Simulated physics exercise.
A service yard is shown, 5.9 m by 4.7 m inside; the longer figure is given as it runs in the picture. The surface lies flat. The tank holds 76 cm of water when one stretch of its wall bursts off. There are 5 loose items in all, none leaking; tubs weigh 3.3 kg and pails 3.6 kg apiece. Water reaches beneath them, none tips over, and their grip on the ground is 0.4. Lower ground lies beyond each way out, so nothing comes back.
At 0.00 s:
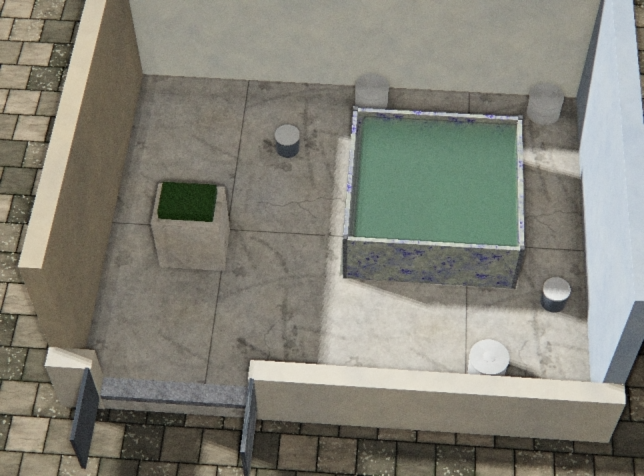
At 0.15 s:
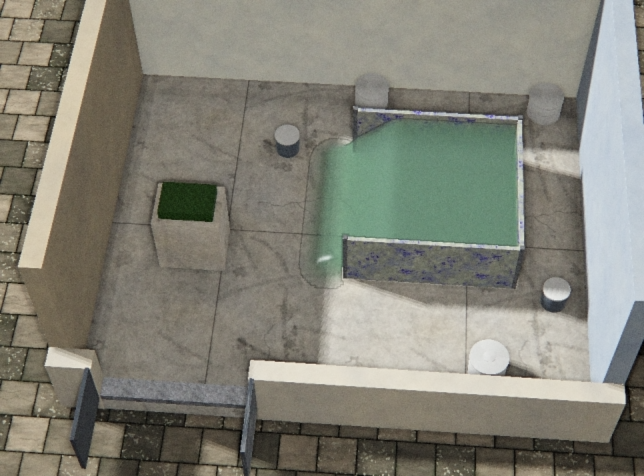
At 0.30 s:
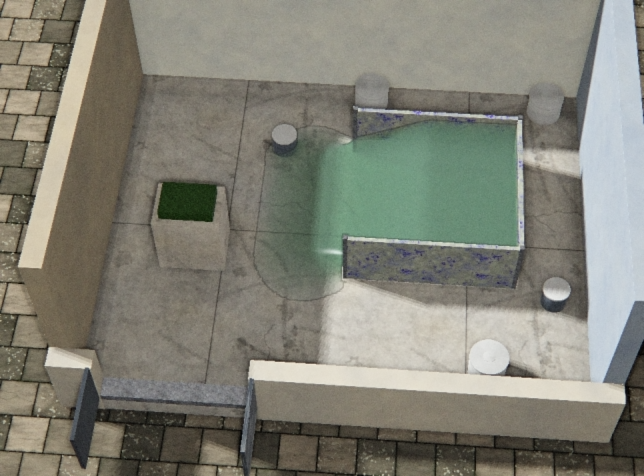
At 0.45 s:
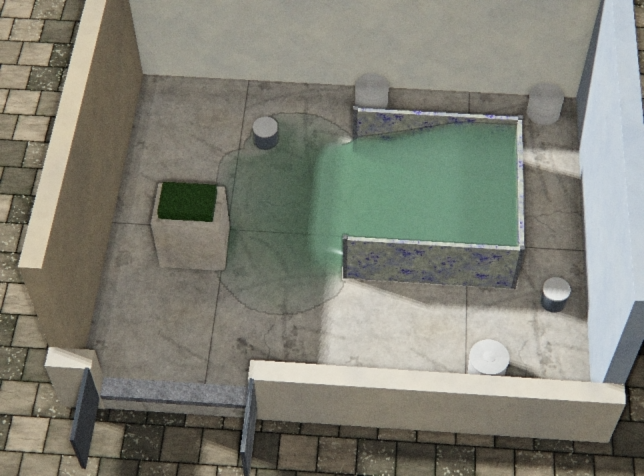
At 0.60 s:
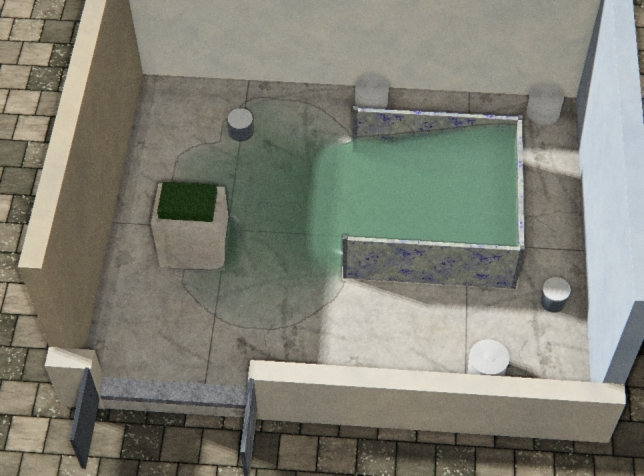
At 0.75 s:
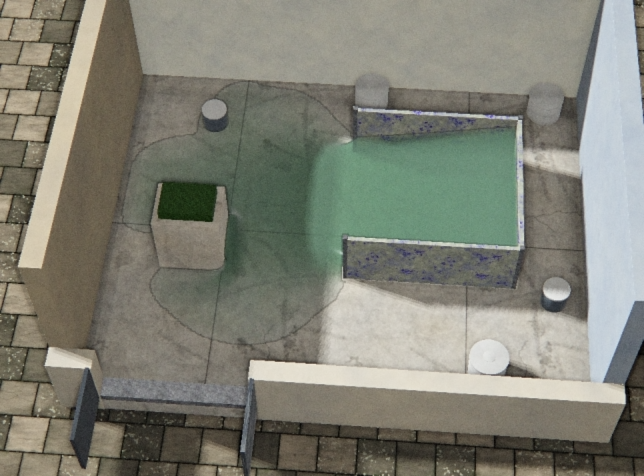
At the start, a square tank full of green water stands in a walled yard with a planter and several small containers. Its left wall opens and water pours out, spreading leftward across the paving and around the planter. The pail near the back then slides left, while the other containers stay put.
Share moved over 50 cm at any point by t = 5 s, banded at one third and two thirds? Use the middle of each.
The portion is a third to two thirds.
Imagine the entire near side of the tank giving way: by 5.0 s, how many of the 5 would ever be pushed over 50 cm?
That would give 5.
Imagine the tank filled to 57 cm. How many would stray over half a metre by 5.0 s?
Result: 2.
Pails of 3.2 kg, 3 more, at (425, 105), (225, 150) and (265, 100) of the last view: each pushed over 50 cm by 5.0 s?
First goes beyond, second goes beyond, third goes beyond.
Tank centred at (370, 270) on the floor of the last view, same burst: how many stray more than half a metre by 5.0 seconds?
The count would be 2.
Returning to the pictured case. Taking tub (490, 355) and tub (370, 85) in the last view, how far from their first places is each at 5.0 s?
Distances: 0 cm; 250 cm.
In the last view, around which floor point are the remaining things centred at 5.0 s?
Close to (541, 221).
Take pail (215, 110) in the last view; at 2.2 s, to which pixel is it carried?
Roughly at (185, 49).
After 1.1 s 1 of 5 are over 50 cm from their spots; 0 afloat.
After 2.2 s 1 of 5 are over 50 cm from their spots; 1 afloat.
After 3.5 s 2 of 5 are over 50 cm from their spots; 1 afloat.
After 5.0 s 2 of 5 are over 50 cm from their spots, and 2 have been at some point; 2 afloat.
